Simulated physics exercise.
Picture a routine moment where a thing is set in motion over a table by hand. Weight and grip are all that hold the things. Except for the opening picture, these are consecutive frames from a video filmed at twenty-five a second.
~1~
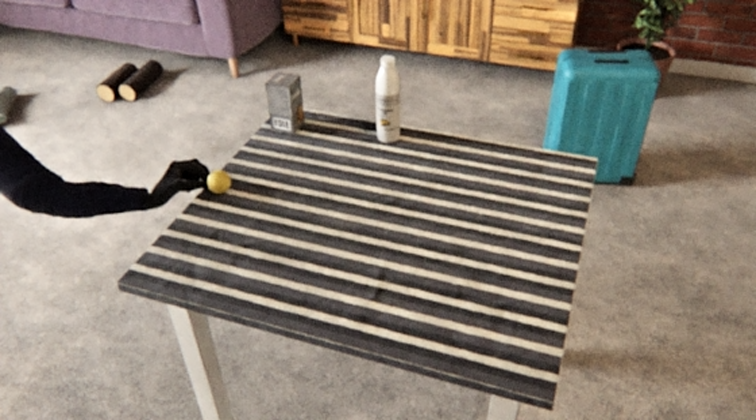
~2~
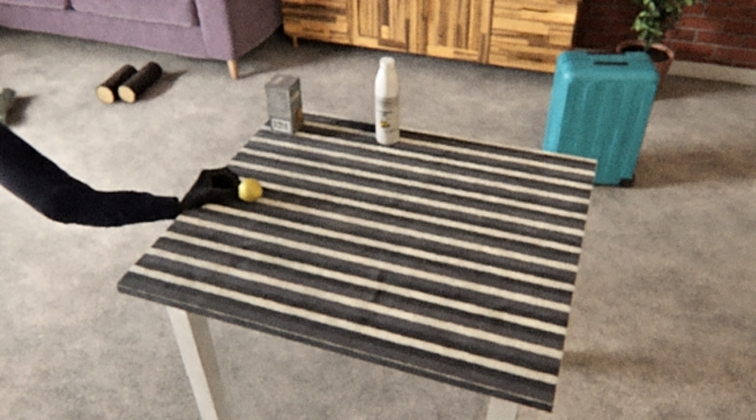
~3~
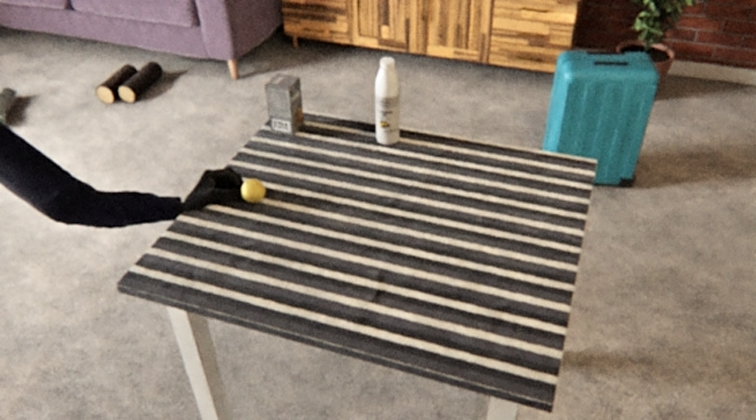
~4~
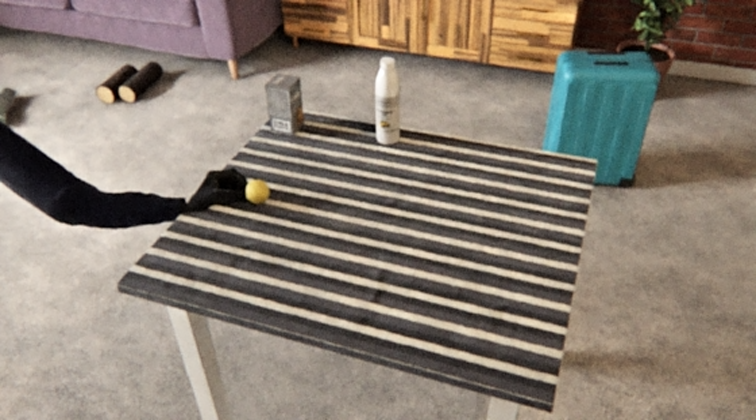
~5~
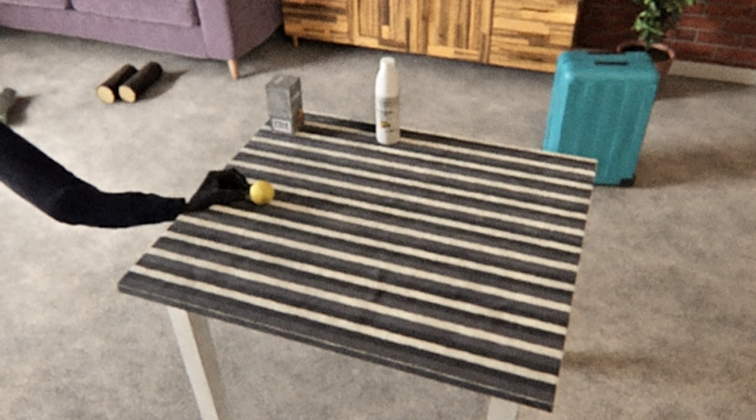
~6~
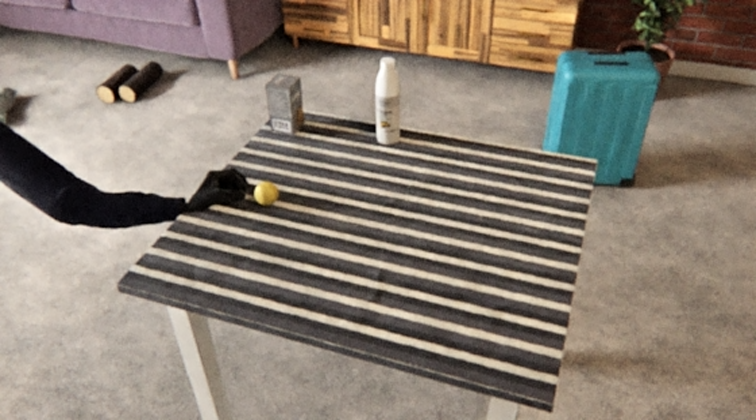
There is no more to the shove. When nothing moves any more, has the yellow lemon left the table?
Well, in the end it doesn't leave the table.
Then, 0.10 s on from there, yellow lemon shifted about its own width near (277, 196).
Then, 0.30 s on from there, yellow lemon shifted well along near (293, 200).
Then, 0.40 s on from there, yellow lemon shifted well along near (300, 201).
Then, 0.70 s on from there, yellow lemon shifted well along near (312, 204).
In the end, moved from the start, yellow lemon. At the end, from the last picture's camera, yellow lemon near (314, 204).
